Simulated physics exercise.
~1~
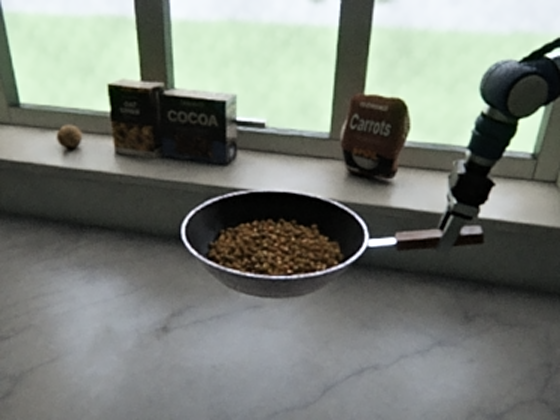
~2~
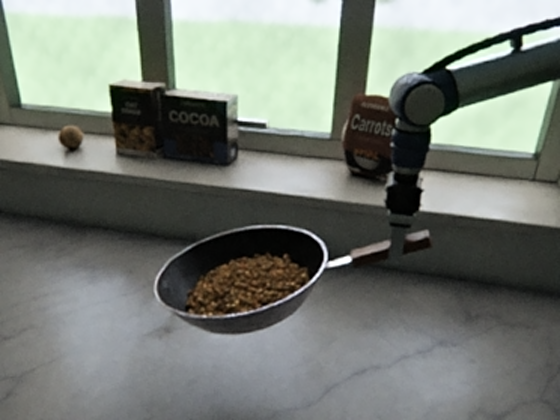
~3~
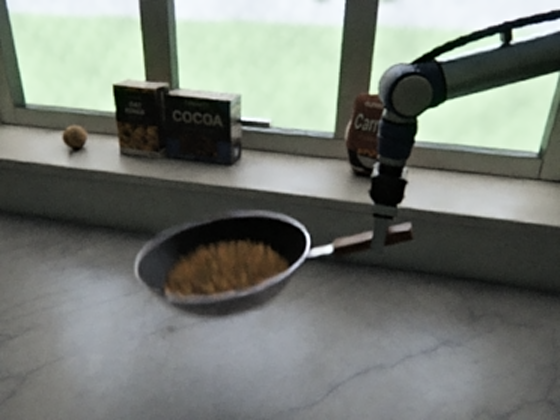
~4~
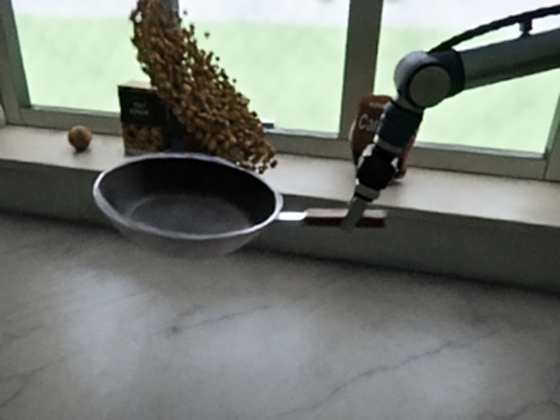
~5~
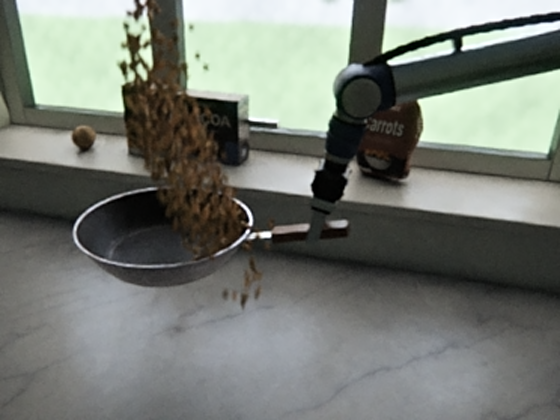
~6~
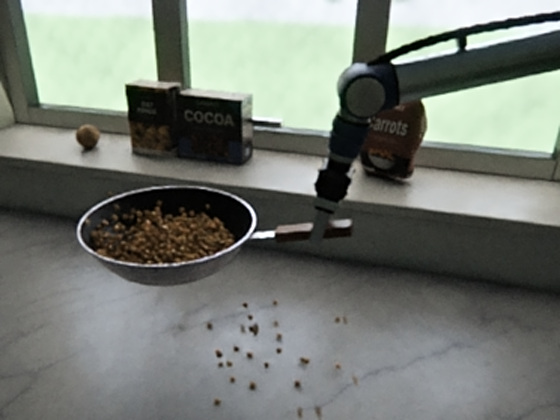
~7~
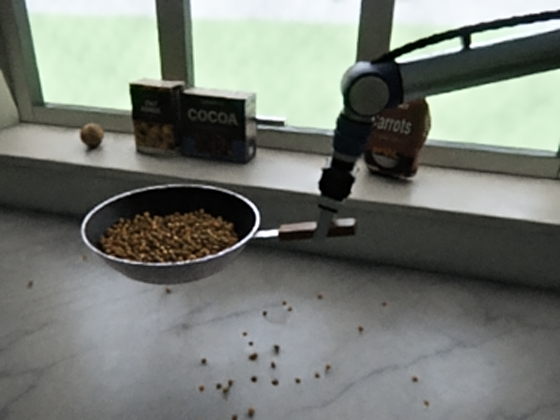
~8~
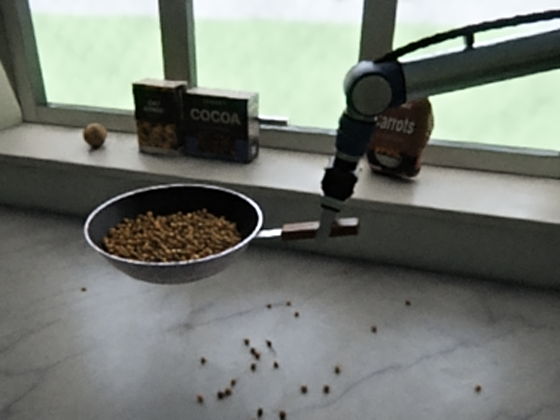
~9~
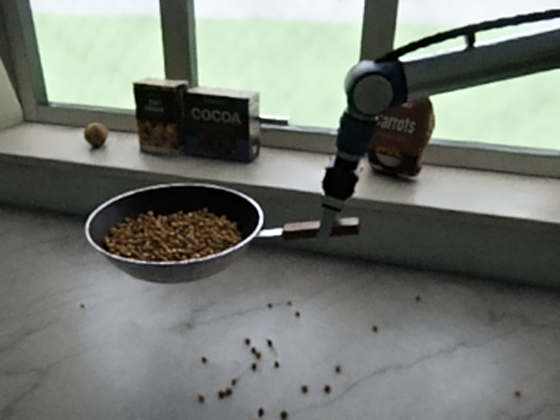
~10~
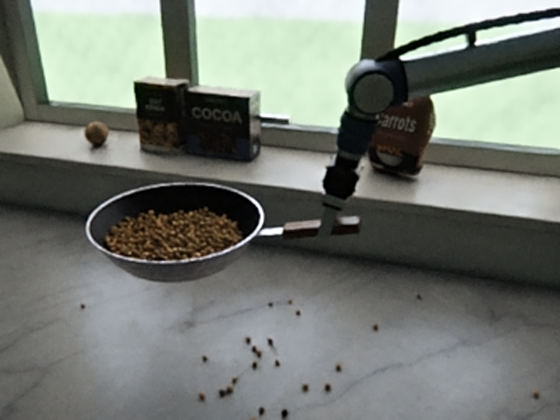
A robot arm tosses chickpeas from a frying pan and catches most, spilling some below.
